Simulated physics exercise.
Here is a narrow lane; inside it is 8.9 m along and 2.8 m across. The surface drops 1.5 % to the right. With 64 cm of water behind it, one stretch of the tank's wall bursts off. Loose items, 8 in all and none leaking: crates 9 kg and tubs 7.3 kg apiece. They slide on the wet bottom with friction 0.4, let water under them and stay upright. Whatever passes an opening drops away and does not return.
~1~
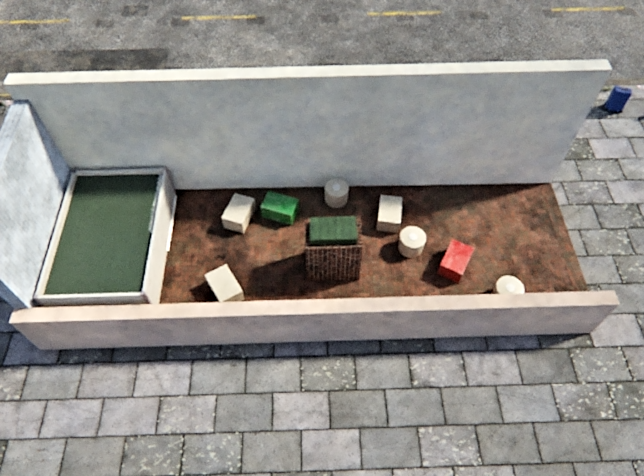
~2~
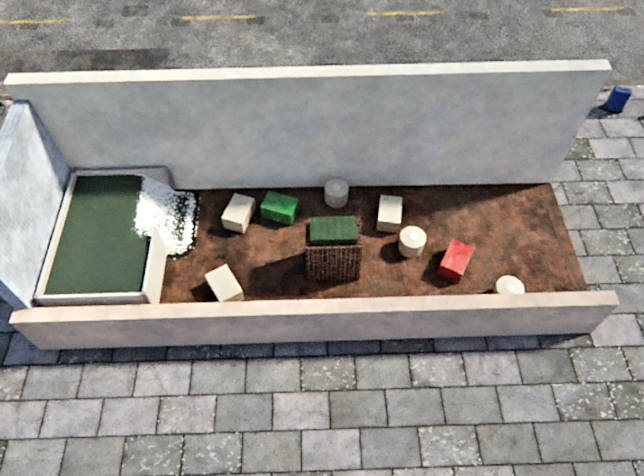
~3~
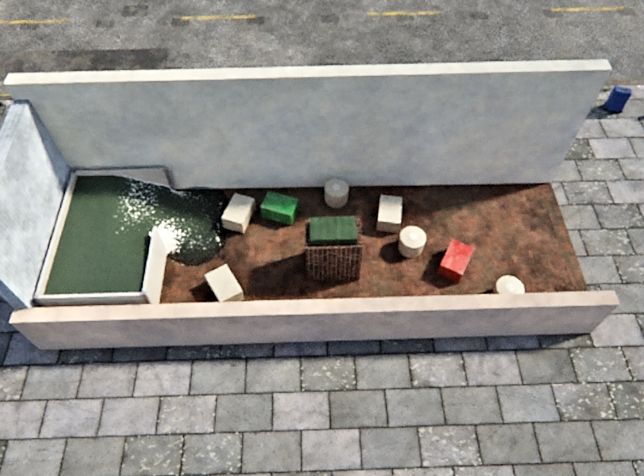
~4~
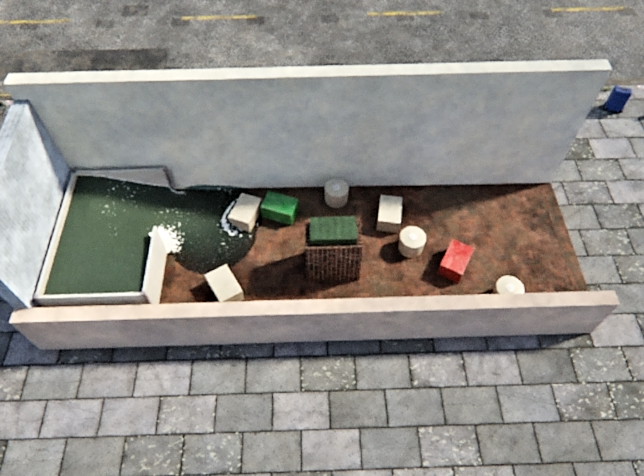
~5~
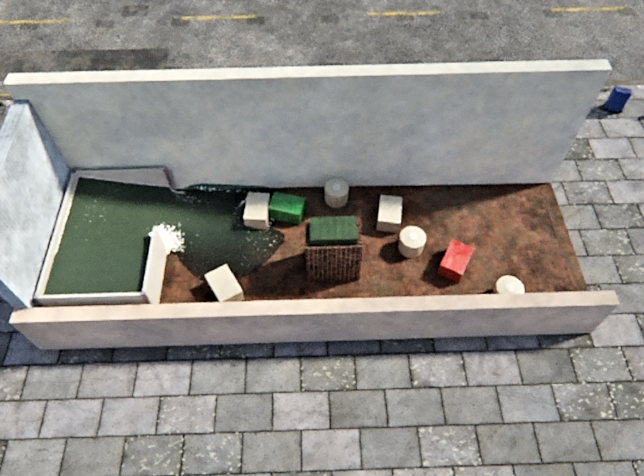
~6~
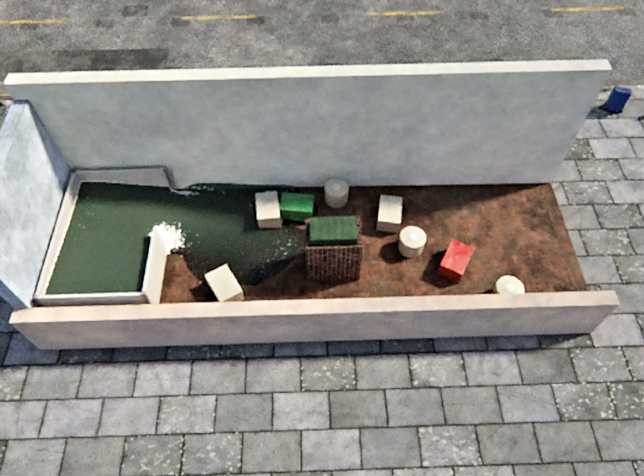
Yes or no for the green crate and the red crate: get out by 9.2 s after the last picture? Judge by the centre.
Green crate escapes; red crate leaves.
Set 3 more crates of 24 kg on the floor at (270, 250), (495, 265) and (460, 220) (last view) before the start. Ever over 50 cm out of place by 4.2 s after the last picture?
In that order: More, past it, over.
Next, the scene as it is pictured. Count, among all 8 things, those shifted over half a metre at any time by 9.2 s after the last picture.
That makes 8.
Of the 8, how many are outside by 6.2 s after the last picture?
7 of them.
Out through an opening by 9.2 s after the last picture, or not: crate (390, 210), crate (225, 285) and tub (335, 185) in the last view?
In that order: Out, inside, out.
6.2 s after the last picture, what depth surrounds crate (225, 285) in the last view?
Roughly 4 cm.
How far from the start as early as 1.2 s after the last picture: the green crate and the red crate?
Roughly 250 and 20 cm by then.
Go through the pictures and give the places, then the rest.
The first picture shows the green crate at (279, 203), on the bottom; the red crate at (457, 256) rests on the ground; 3.8 m2 under water; 0 of 8 have shifted.
The second picture shows the green crate at (279, 203), on the bottom; the red crate at (457, 256), on the bottom; 4.6 m2 under water; 0 of 8 have shifted.
The third picture shows the green crate at (279, 203) rests on the ground; the red crate at (457, 256) rests on the ground; water covers 5.5 m2; 0 of 8 have shifted.
The fourth picture shows the green crate at (279, 203), on the bottom; the red crate at (457, 256) rests on the ground; 6.3 m2 under water; 1 of 8 have shifted.
The fifth picture shows the green crate at (286, 203) rests on the ground, 13 cm from its start; the red crate at (457, 256) rests on the ground; 7.3 m2 under water; 2 of 8 have shifted.
The sixth picture shows the green crate at (297, 202) rests on the ground, 31 cm from its start; the red crate at (457, 256) rests on the ground; water covers 8.3 m2; 2 of 8 have shifted.
Then, 1.2 s after the last picture the green crate is near (421, 210), 2.6 m from its start, afloat; the red crate is near (466, 261), 0.2 m from its start, aground; 0 of 8 are out; 3 afloat.
Then, 3.8 s after the last picture the green crate has gone out; the red crate has gone out; 7 of 8 are out; 0 afloat.
Then, 6.2 s after the last picture the green crate has gone out; the red crate has gone out; 7 of 8 are out; 0 afloat.
Then, 9.2 s after the last picture the green crate has gone out; the red crate has gone out; 7 of 8 are out; 0 afloat.
